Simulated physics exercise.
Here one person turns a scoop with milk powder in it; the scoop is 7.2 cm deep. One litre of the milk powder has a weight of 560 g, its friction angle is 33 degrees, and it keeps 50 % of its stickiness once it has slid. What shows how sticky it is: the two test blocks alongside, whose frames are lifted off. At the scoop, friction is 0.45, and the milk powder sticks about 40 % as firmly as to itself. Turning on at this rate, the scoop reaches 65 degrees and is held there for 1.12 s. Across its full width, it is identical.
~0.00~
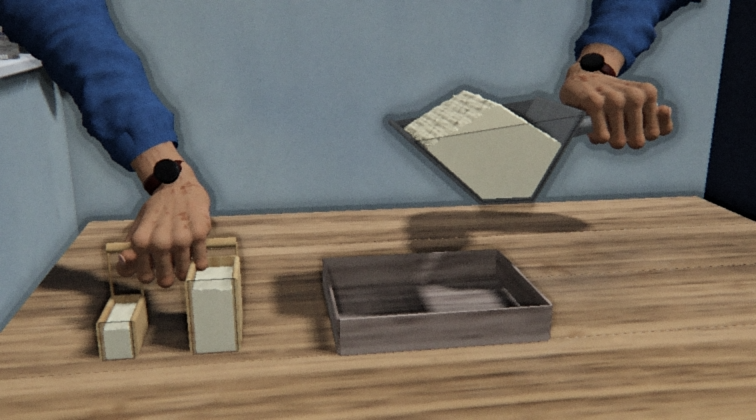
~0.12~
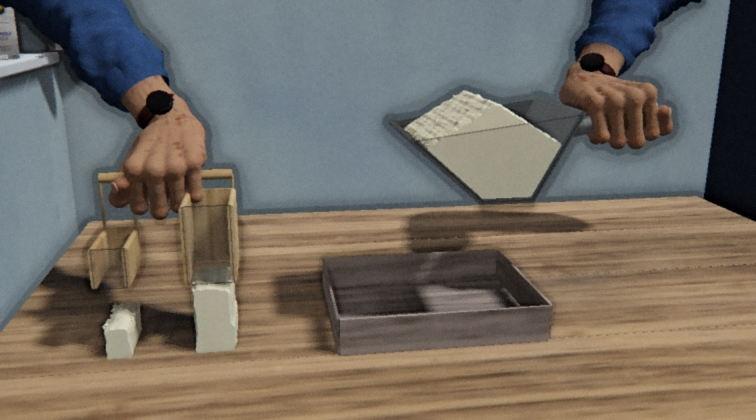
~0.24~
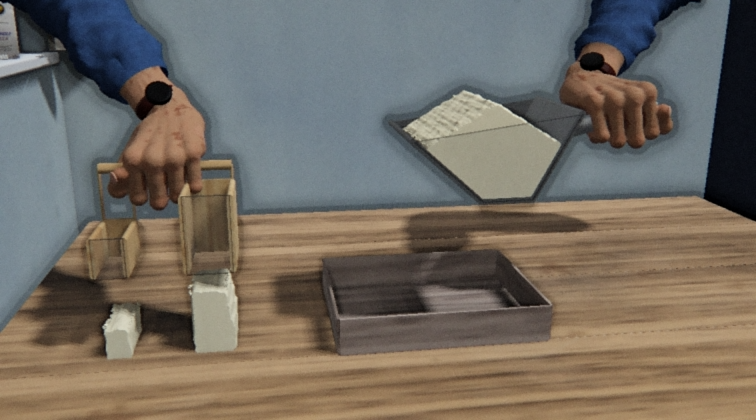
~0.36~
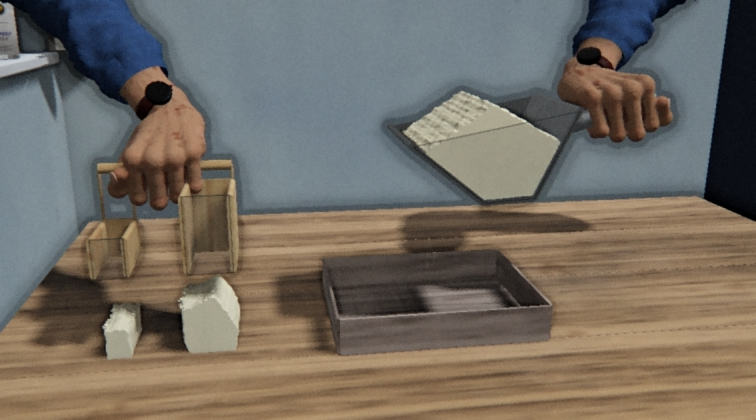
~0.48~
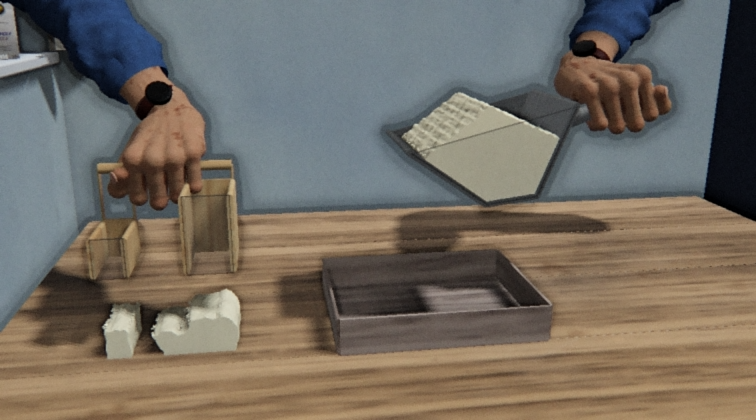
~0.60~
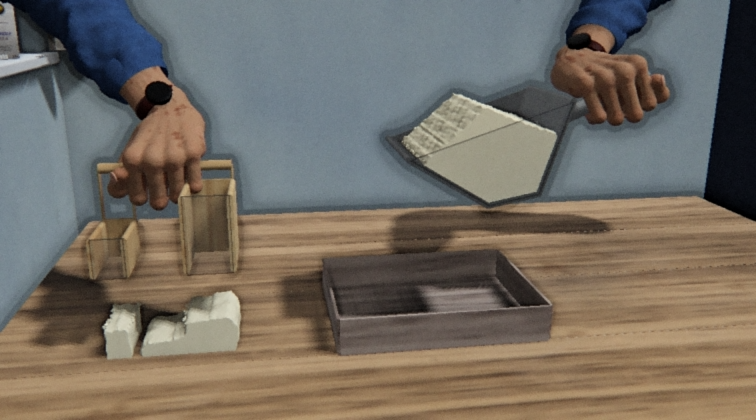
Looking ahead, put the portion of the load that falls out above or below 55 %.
Result: Portion falling out beneath 55 %.
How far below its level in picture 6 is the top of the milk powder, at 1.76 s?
Some 0.5 cm.
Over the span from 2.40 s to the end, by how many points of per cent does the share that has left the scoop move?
Around 12 % of the whole, give or take.
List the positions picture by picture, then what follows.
In the first picture, lip at (415, 139), tilt 0 degrees; top of the milk powder at (496, 107); blocks stand 3.7 cm, 7.9 cm (left to right).
In the second picture, lip at (415, 139), tilt 0 degrees; top of the milk powder at (496, 107); blocks stand 3.7 cm, 7.8 cm (left to right).
In the third picture, lip at (415, 139), tilt 0 degrees; top of the milk powder at (496, 107); blocks stand 3.7 cm, 7.6 cm (left to right).
In the fourth picture, lip at (413, 144), tilt 3 degrees; top of the milk powder at (499, 107); blocks stand 3.7 cm, 6.8 cm (left to right).
In the fifth picture, lip at (412, 151), tilt 7 degrees; top of the milk powder at (493, 109); blocks stand 3.7 cm, 4.6 cm (left to right).
In the sixth picture, lip at (411, 157), tilt 11 degrees; top of the milk powder at (489, 110); blocks stand 3.7 cm, 4.5 cm (left to right).
After 1.13 s, the scoop is at 28 degrees and 0 % has left it.
After 1.76 s, the scoop is at 48 degrees and 0 % has left it.
After 2.40 s, the scoop is at 65 degrees and 36 % has left it.
After 3.03 s, the scoop is at 65 degrees and 49 % has left it.
After 3.14 s, at the end, the scoop is at 65 degrees and 49 % has left it.
